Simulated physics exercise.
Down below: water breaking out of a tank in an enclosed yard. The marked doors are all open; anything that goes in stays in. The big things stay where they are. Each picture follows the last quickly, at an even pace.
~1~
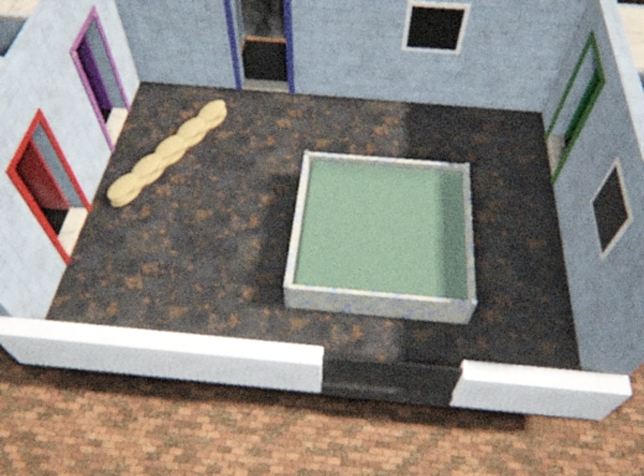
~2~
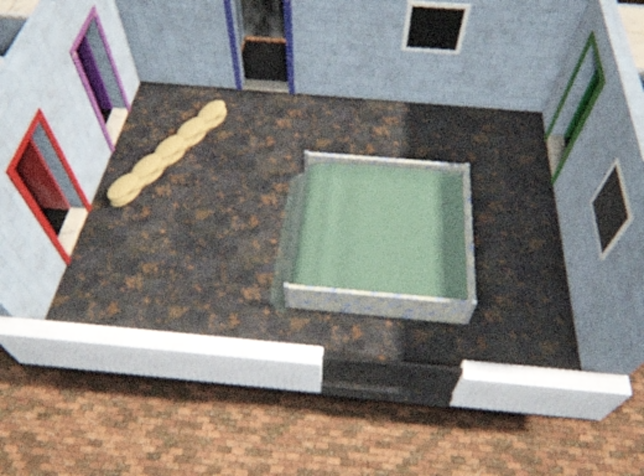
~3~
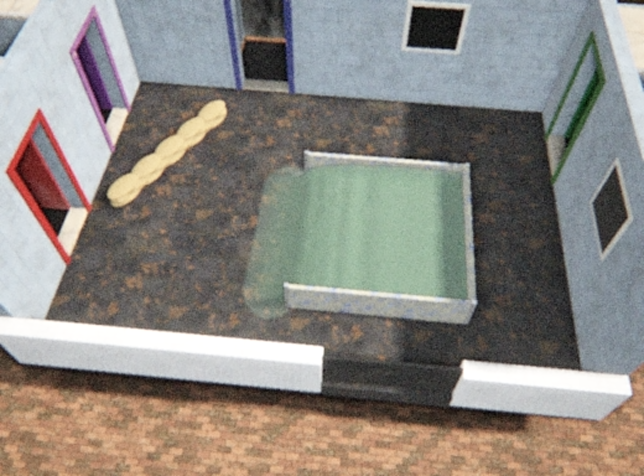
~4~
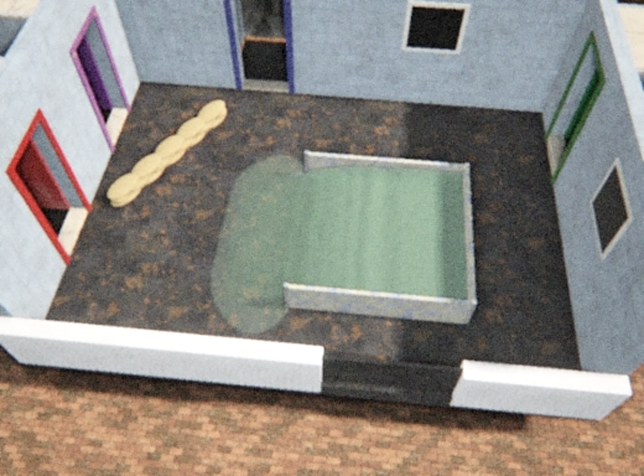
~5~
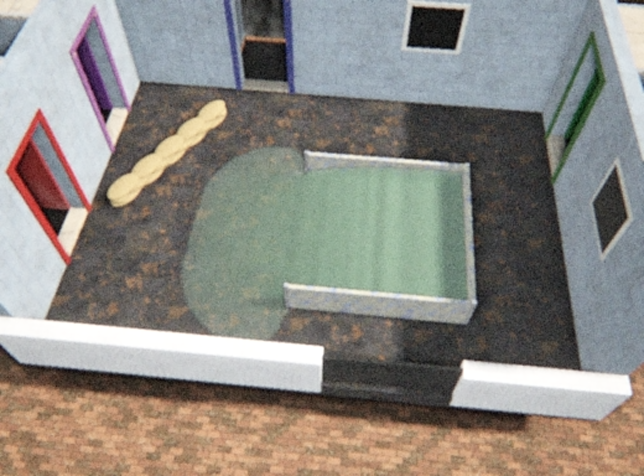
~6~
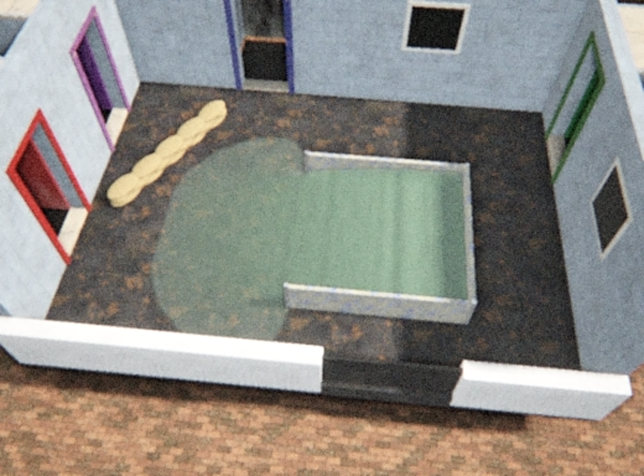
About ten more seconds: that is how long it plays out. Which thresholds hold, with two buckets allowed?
As I see it, the purple door will most likely keep inside the limit. The green door will most likely keep inside the limit. The red door will most likely go past the limit. The blue door will most likely go past the limit.
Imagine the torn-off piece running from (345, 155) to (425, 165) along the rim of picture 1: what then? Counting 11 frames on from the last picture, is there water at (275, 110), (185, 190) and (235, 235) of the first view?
So: Wetted, then spared, then spared.
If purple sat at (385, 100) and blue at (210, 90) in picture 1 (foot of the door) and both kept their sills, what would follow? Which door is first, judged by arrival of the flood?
It's the one in red.
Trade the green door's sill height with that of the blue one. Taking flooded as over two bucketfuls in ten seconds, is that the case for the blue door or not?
Result for blue: Below the limit.
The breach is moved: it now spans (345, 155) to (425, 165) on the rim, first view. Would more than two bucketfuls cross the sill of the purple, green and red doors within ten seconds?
Purple: Below the limit, green: Below the limit, red: Below the limit.
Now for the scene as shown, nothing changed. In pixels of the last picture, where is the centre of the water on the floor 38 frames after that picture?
I reckon somewhere around (250, 229).
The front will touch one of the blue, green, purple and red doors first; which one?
That would be the red door.
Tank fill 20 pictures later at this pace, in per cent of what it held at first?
I'd put it close to 28 percent.
A moment on, water covers 35 % of the floor; the purple door not reached, the green door not reached, the red door under two buckets in, the blue door not reached.
Next, water covers 40 % of the floor; the purple door not reached, the green door not reached, the red door over two buckets in, the blue door not reached.
Then, water covers 45 % of the floor; the purple door wet at the sill, nothing in, the green door not reached, the red door far over two buckets in, the blue door under two buckets in.
Later, water covers 75 % of the floor; the purple door wet at the sill, nothing in, the green door not reached, the red door far over two buckets in, the blue door far over two buckets in.
In the end, water covers 95 % of the floor; the purple door wet at the sill, nothing in, the green door wet at the sill, nothing in, the red door far over two buckets in, the blue door far over two buckets in.
